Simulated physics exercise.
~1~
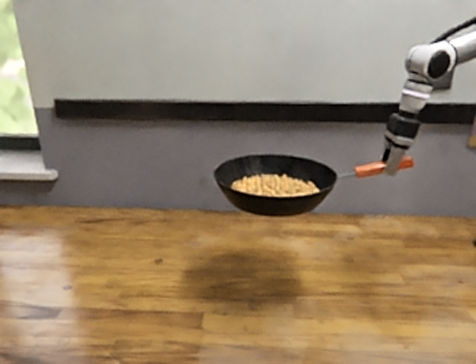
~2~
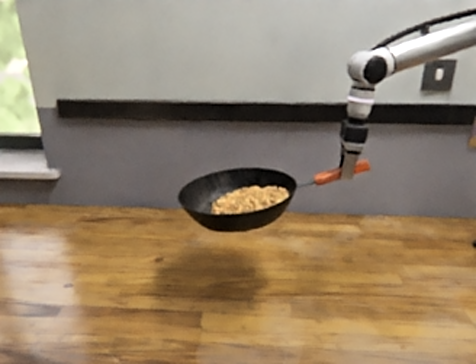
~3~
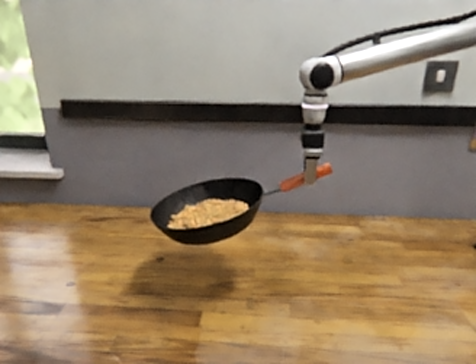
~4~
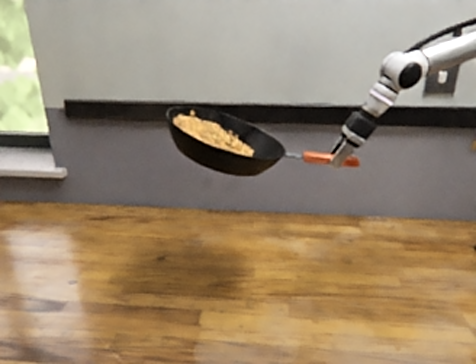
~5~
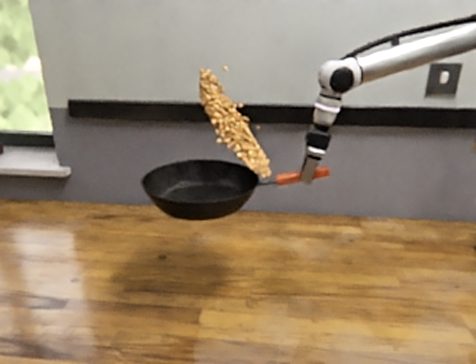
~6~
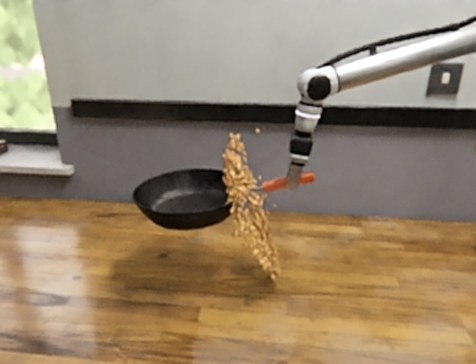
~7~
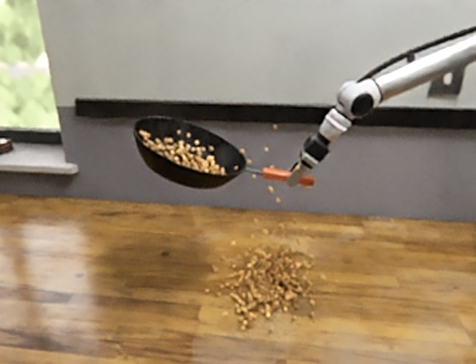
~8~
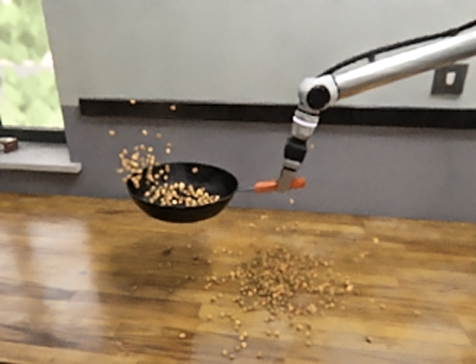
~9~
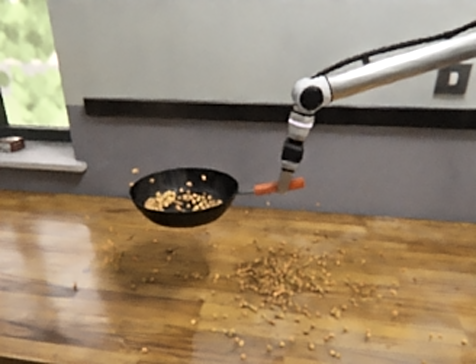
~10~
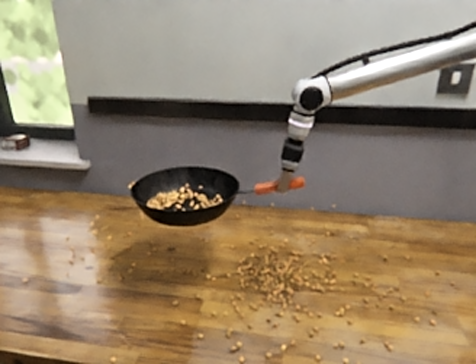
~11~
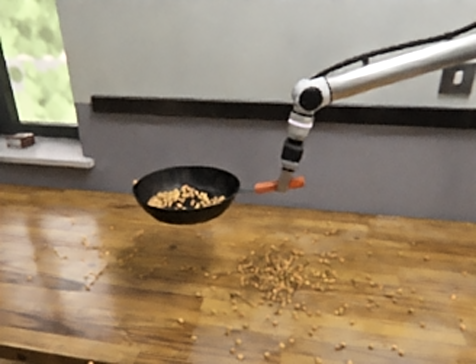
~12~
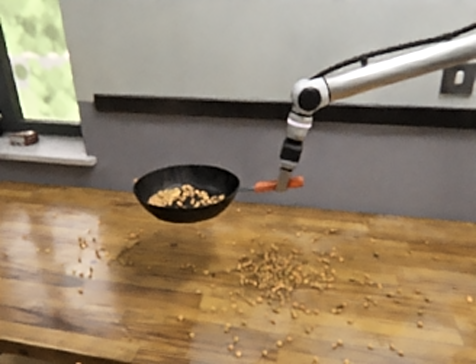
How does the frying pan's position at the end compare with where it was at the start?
At the end the frying pan hangs clearly further to the left than at the start, at nearly the same height above the table.
